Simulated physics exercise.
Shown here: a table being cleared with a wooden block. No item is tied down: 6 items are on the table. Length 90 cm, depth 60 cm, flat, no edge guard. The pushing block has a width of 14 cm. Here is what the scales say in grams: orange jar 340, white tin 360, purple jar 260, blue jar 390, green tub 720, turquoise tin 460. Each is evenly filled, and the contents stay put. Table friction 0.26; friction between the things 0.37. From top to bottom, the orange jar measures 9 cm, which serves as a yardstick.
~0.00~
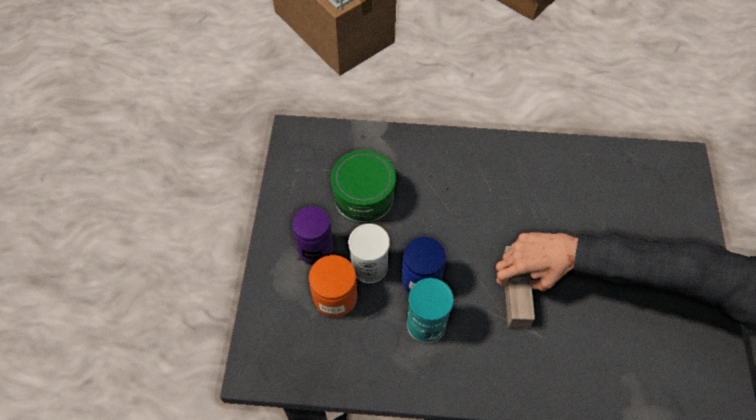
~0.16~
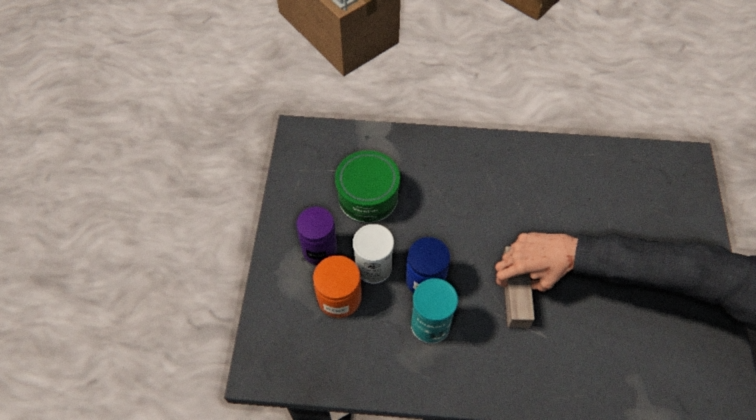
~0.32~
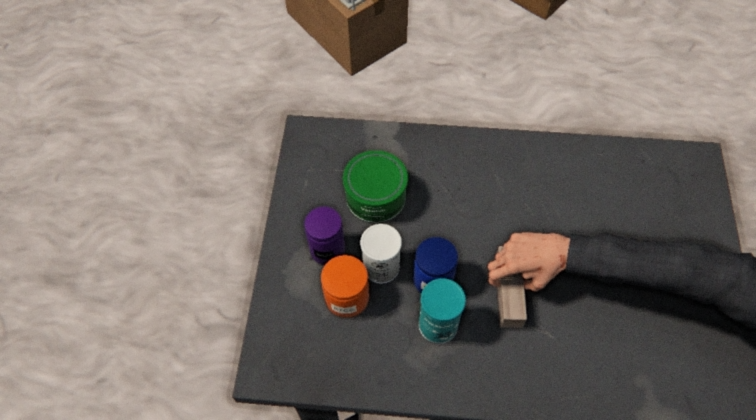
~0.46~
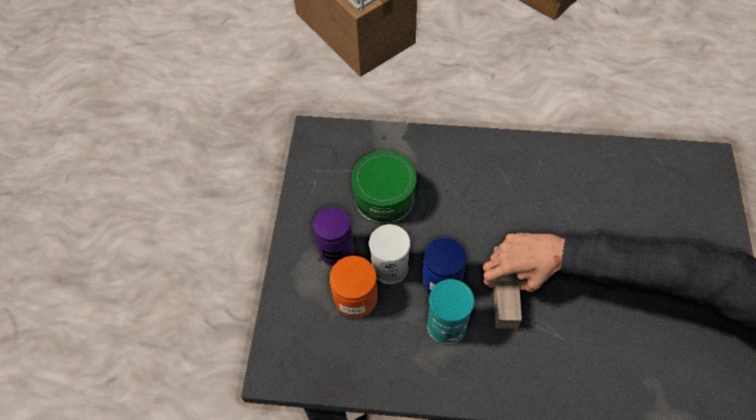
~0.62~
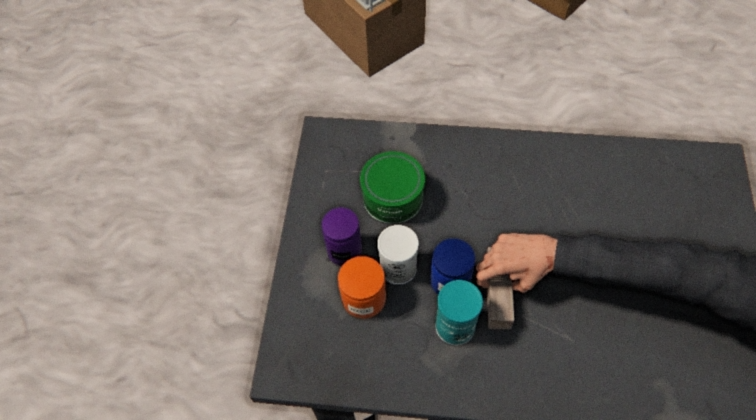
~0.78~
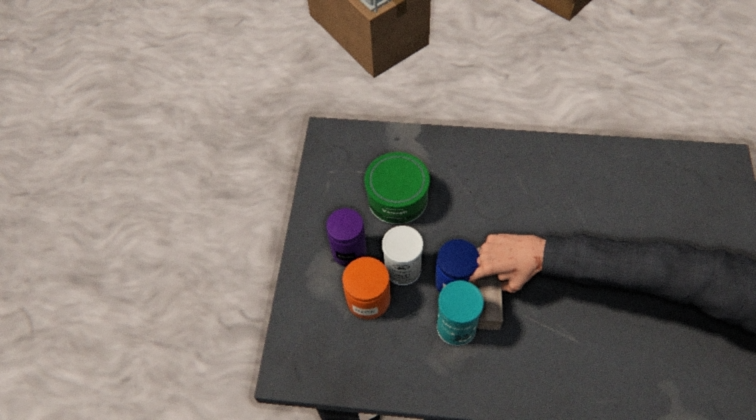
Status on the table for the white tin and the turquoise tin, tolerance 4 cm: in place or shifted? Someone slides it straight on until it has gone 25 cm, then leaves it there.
Status: White tin shifted; turquoise tin shifted.
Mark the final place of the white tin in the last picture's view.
Around pixel (357, 243).
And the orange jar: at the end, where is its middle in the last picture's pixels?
My guess is roughly (342, 294).
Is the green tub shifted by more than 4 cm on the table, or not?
The green tub keeps its place.
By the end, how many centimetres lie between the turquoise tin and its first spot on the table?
It ends about 14 centimetres from where it started.
Around 0.98 s, pusher on by 15 cm; turquoise tin shifted 4 cm near (439, 314); blue jar shifted 3 cm.
Around 1.28 s, pusher on by 20 cm; turquoise tin shifted 9 cm near (408, 313); white tin shifted 5 cm near (377, 250); blue jar shifted 8 cm.
Around 1.38 s, pusher on by 22 cm; turquoise tin shifted 11 cm near (398, 313); white tin shifted 6 cm near (369, 248); blue jar shifted 10 cm.
Around 1.58 s, pusher on by 25 cm; turquoise tin shifted 14 cm near (380, 313); white tin shifted 8 cm near (358, 243); blue jar shifted 13 cm.
Finally (2.0 s), not toppled but over 4 cm from the start, orange jar, white tin, purple jar, blue jar and turquoise tin; green tub still in place (within 4 cm). Final places as that camera would see them, white tin near (357, 243), turquoise tin near (378, 313).
